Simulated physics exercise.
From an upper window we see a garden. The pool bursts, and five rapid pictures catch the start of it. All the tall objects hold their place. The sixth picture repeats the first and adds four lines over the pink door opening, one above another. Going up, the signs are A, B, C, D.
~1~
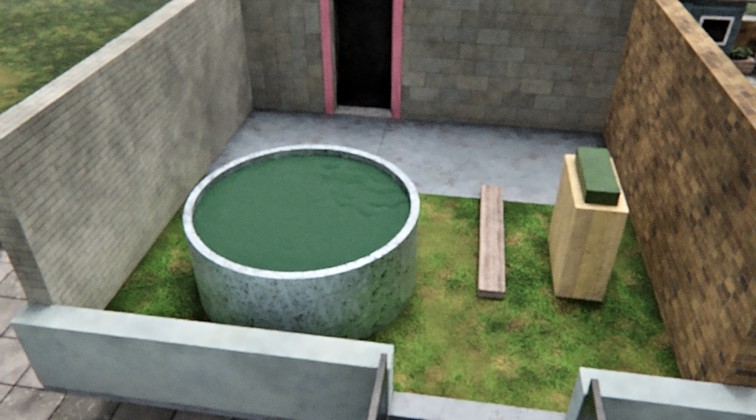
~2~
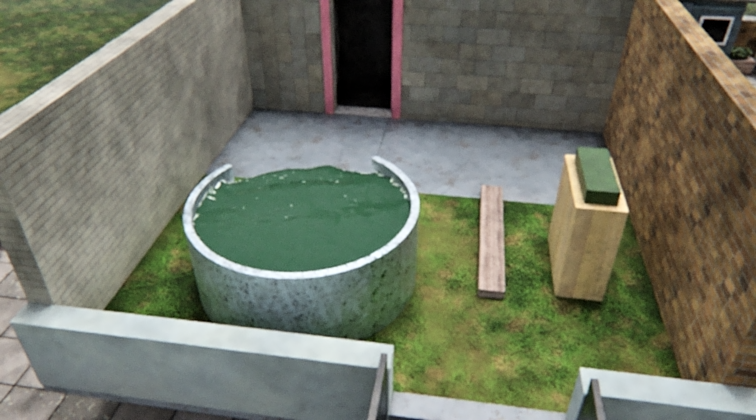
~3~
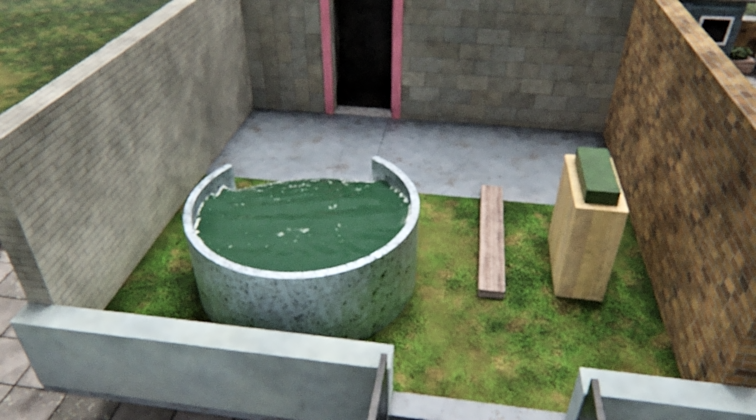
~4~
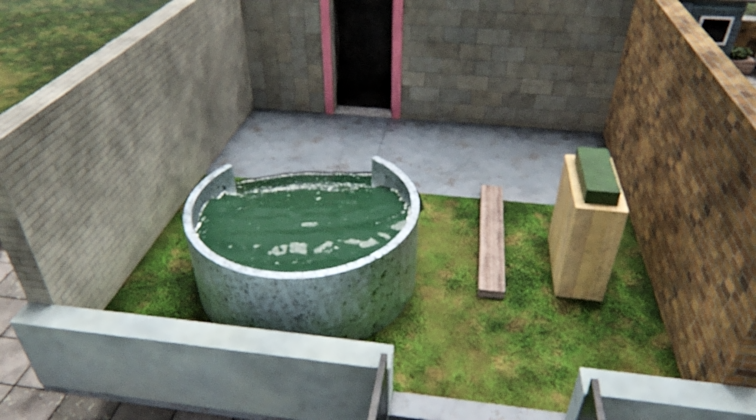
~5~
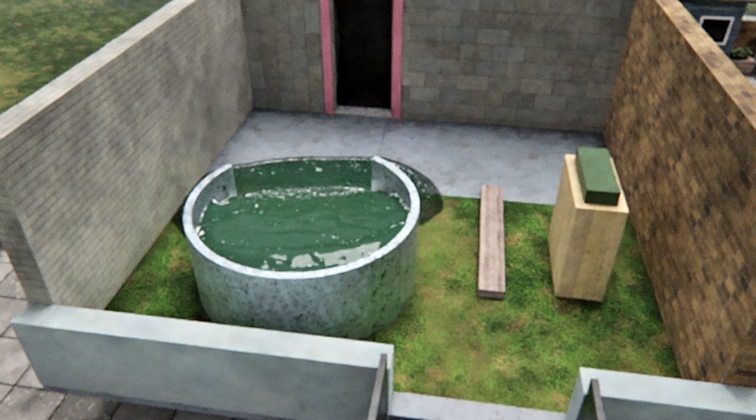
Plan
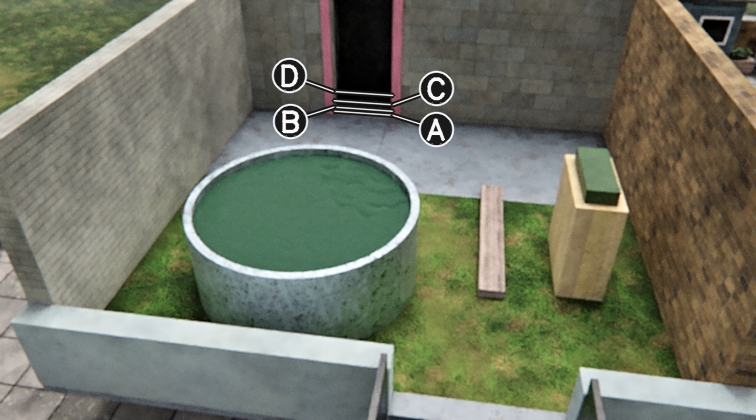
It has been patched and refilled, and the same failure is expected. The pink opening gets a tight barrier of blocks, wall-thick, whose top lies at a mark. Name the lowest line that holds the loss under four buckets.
D will do.
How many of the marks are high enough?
One of the four.
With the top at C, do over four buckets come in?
Yes, that goes wrong.
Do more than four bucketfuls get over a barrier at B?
Yes, it does.
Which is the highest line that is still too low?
Line C.
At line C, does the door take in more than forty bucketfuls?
No.
On the marked copy, A at (363, 113); B at (363, 109); C at (363, 102); D at (363, 93); from the bottom up A, B, C, D.
With A, dozens of bucketfuls pour in.
With B, dozens of bucketfuls pour in.
With C, about 12 bucketfuls get in.
With D, a splash gets over, under a bucket.
